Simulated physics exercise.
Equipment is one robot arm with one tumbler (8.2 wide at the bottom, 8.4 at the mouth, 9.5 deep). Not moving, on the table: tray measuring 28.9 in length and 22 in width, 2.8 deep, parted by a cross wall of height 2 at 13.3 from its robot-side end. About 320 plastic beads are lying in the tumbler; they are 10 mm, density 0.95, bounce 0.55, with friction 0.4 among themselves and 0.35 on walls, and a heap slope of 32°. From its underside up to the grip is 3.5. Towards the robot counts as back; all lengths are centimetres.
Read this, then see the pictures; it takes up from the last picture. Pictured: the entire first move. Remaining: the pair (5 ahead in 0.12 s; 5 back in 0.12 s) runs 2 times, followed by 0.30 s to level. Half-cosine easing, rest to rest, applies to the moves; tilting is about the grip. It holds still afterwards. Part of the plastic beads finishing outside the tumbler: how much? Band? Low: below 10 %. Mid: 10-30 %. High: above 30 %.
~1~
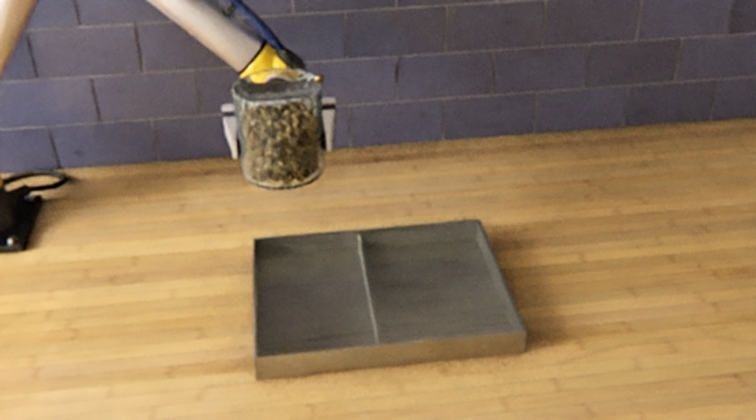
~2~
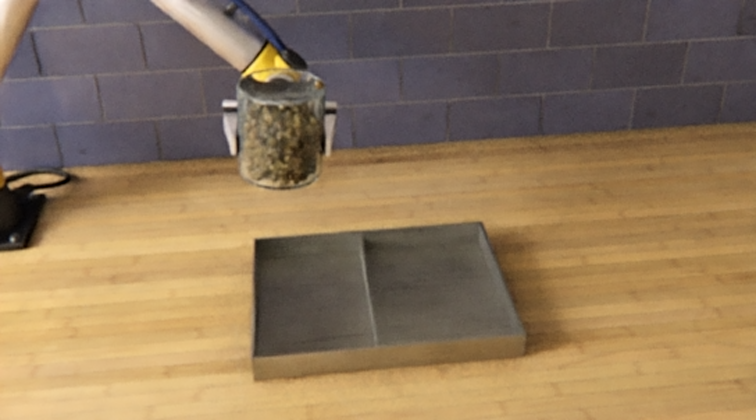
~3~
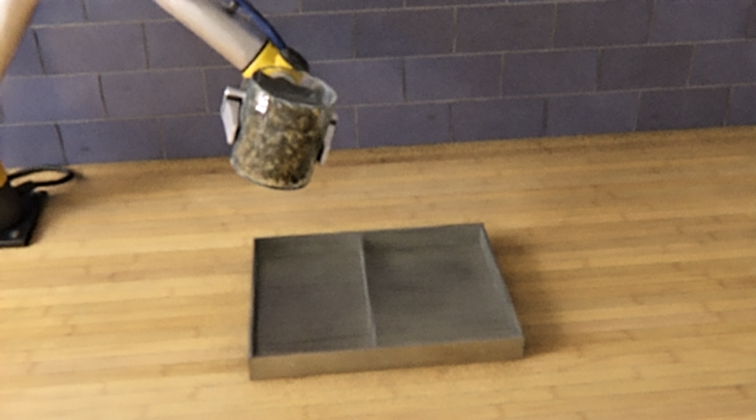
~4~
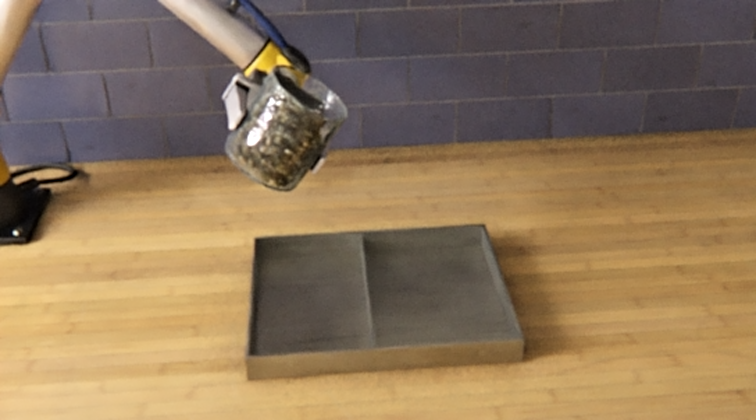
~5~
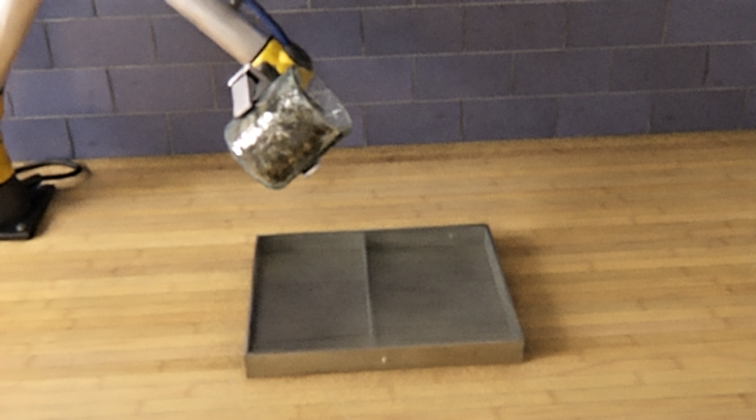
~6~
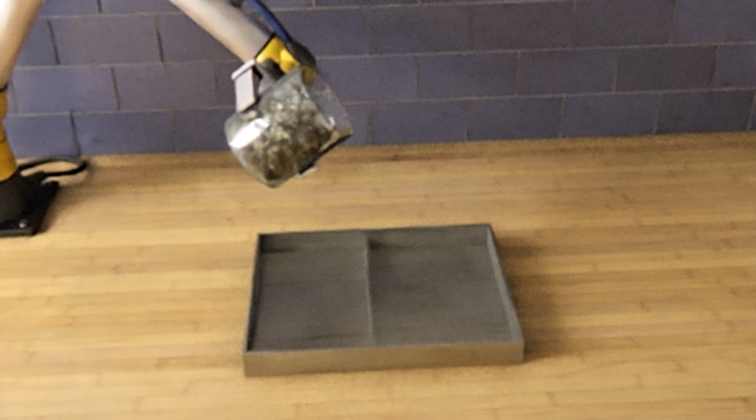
Mid.
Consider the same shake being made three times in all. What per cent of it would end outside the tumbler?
About 20 per cent, then.
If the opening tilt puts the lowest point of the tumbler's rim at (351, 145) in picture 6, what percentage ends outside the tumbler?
Result: Approximately 45 %.
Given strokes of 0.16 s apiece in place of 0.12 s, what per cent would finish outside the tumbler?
Estimate: Near 10 per cent.
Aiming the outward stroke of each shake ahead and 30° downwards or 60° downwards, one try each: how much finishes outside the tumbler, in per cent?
First try some 5 %, second try some 0 %.
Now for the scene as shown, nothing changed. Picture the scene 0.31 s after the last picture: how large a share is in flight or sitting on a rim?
12 %.
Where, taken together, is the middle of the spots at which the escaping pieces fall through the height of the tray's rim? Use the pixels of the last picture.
I'd say somewhere around (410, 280).
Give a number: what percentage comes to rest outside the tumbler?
Estimate: Roughly 20 %.
Then, 0.31 s on, tilted 54° forward, highest piece 25 above the table; 279 in the tumbler, 38 in flight or on a rim.
Then, 0.62 s on, tilted 29° forward, highest piece 27 above the table; 255 in the tumbler, 38 in the far-side part, 7 in the robot-side part, 3 on the table or floor, 14 in flight or on a rim.
Then, 0.98 s on, level, highest piece 26 above the table; 255 in the tumbler, 46 in the far-side part, 11 in the robot-side part, 5 on the table or floor.
Then, 2.03 s on, level, highest piece 26 above the table; 255 in the tumbler, 46 in the far-side part, 11 in the robot-side part, 5 on the table or floor.
In the end, 255 in the tumbler, 46 in the far-side part, 11 in the robot-side part, 5 on the table or floor. That is 20 % outside the tumbler.
